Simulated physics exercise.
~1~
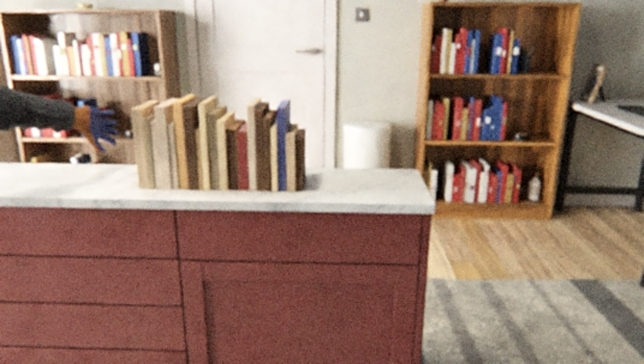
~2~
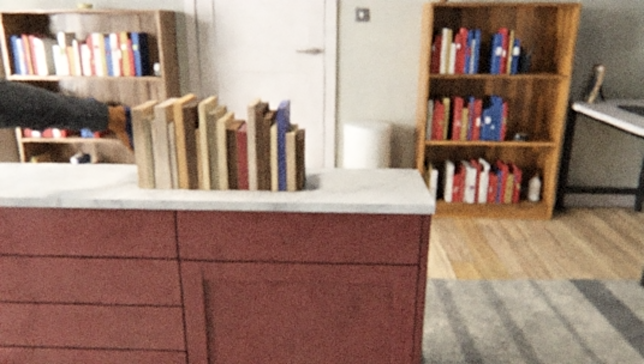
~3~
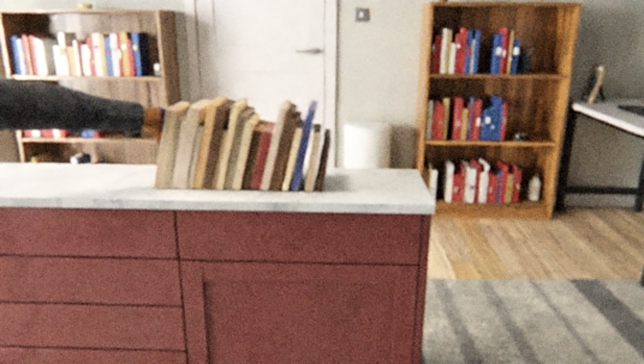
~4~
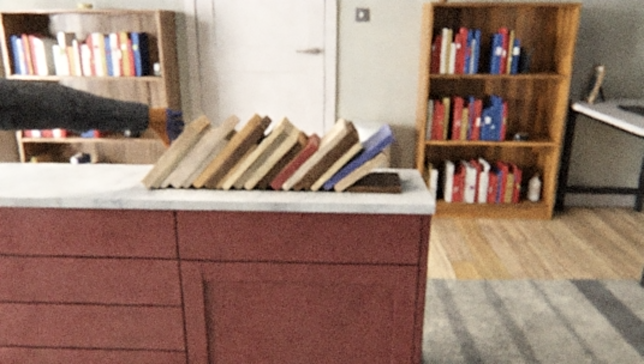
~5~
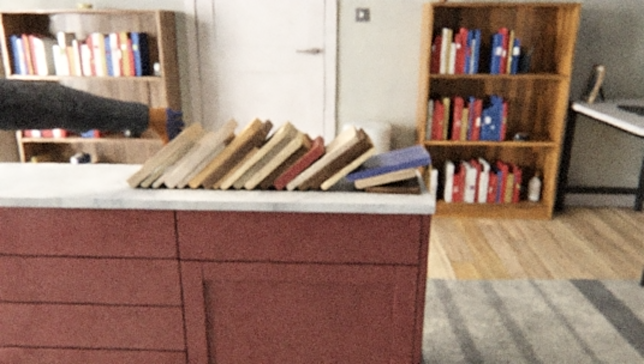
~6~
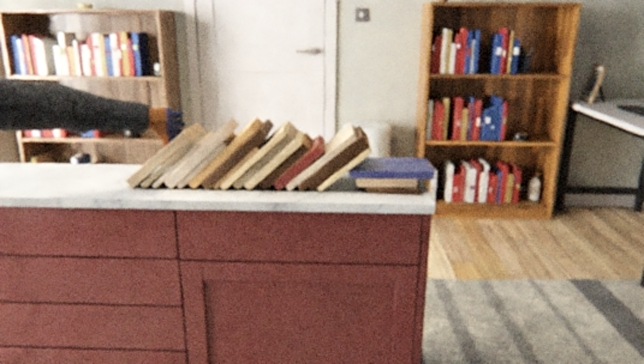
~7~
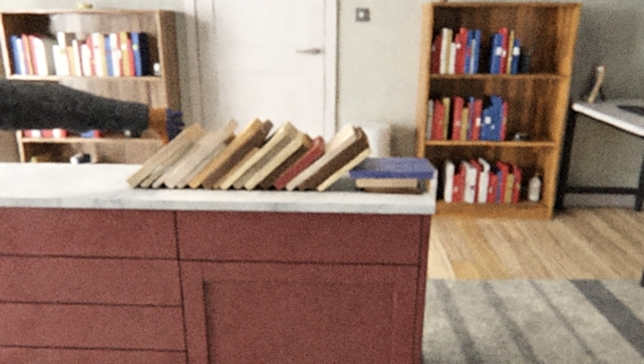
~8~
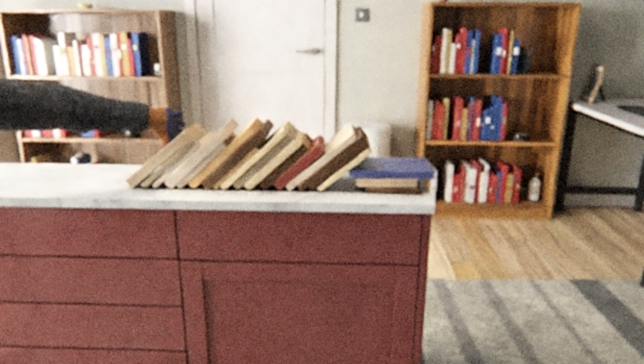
In a room with bookcases, a pale door and a striped grey rug, a still view faces a white-topped counter with dark red drawers. A tight row of small upright boards, mostly tan and brown with a red one and a blue one towards the right, stands along it. A dark-sleeved arm reaches in from the left and pushes the first board rightward. The whole row tilts right, leaning further until the rightmost board drops flat and the blue one settles on its side over it. The hand stays put as the rest, red included, rest slanted, all still on the counter.
